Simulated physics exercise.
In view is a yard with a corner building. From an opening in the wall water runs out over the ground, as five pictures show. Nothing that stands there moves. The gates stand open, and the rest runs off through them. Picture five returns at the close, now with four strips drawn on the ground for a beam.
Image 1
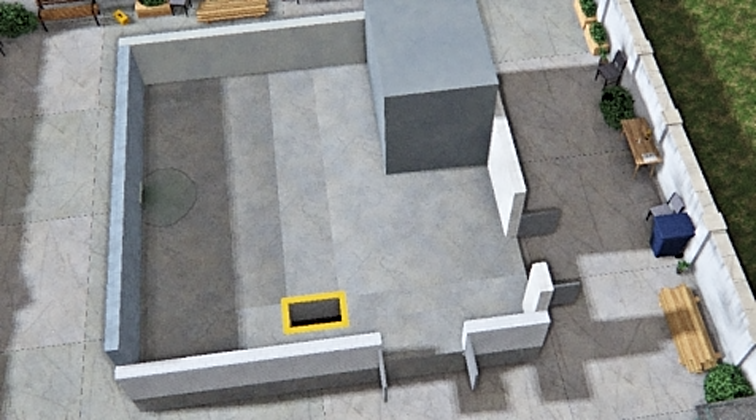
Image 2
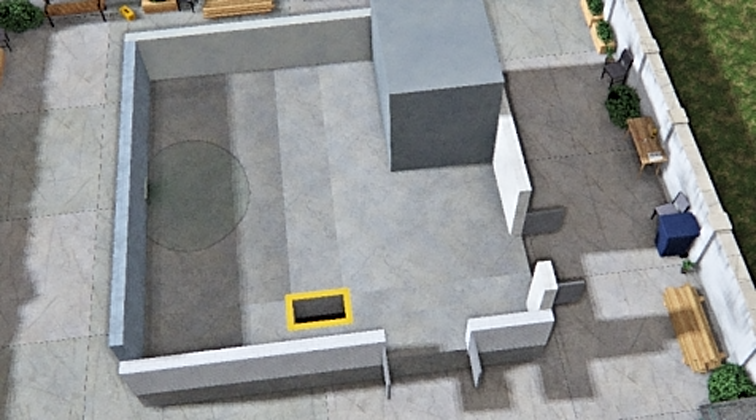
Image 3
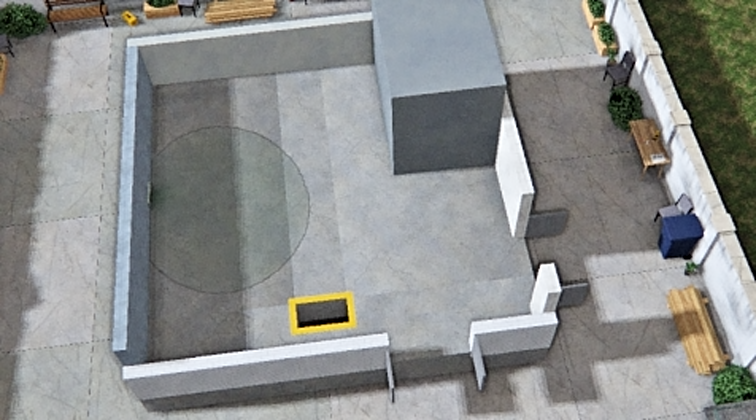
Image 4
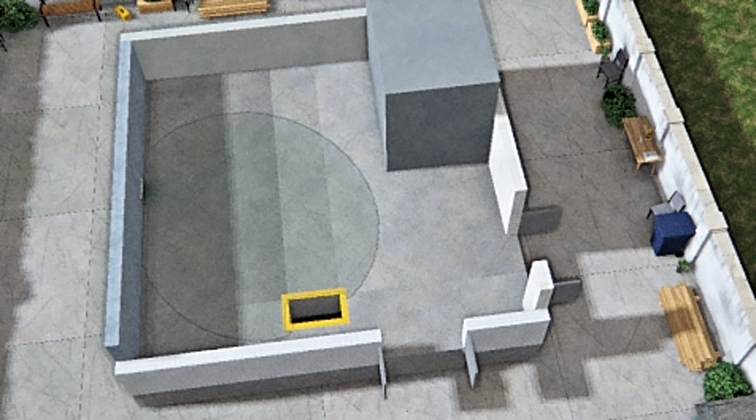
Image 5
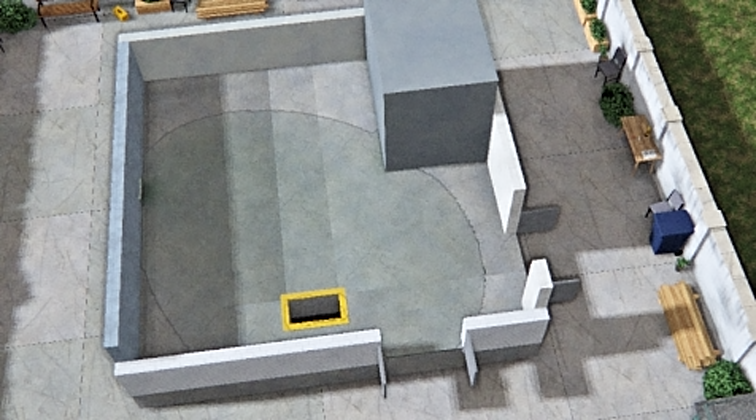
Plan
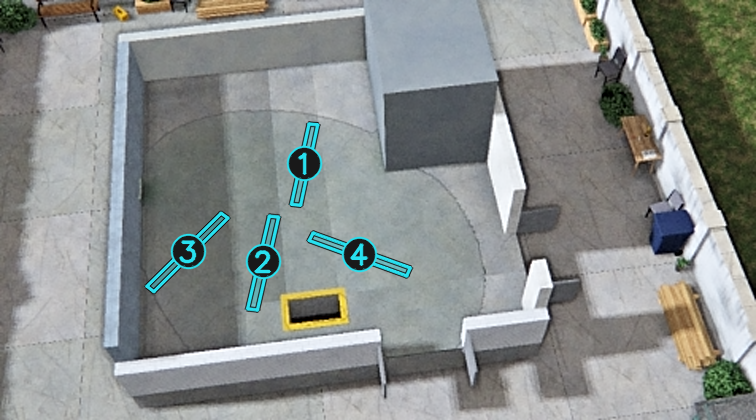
A walled yard with a grey block in its corner lay still while a faint round patch of water near the left wall spread rightward across the paving, reaching around the yellow-edged drain.
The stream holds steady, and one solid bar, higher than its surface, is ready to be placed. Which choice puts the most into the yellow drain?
1 beats the others.
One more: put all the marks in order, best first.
The order is 1, 4, 2, 3.
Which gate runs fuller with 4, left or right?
The right gate.
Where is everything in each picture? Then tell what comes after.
Outfall at (141, 196); yellow drain at (315, 312); open gate at (421, 345); open gate at (514, 270); 3 % of the ground under water, visible out to (190, 197); yellow drain still dry, in the first picture.
In the second picture, 10 % of the ground under water, visible out to (245, 178); yellow drain still dry.
In the third picture, 23 % of the ground under water, visible out to (303, 223); yellow drain still dry.
In the fourth picture, 43 % of the ground under water, visible out to (351, 294); yellow drain taking water.
In the fifth picture, 67 % of the ground under water, visible out to (478, 300); yellow drain taking water.
In cyan, 1 from (295, 204) to (313, 124); 2 from (252, 309) to (273, 216); 3 from (150, 288) to (224, 215); 4 from (311, 236) to (408, 271).
With 1, about 44 % of the stream goes into the yellow drain, about 56 % out by the gates.
With 2, about 17 % of the stream goes into the yellow drain, about 83 % out by the gates.
With 3, about 7 % of the stream goes into the yellow drain, about 93 % out by the gates.
With 4, about 26 % of the stream goes into the yellow drain, about 74 % out by the gates.
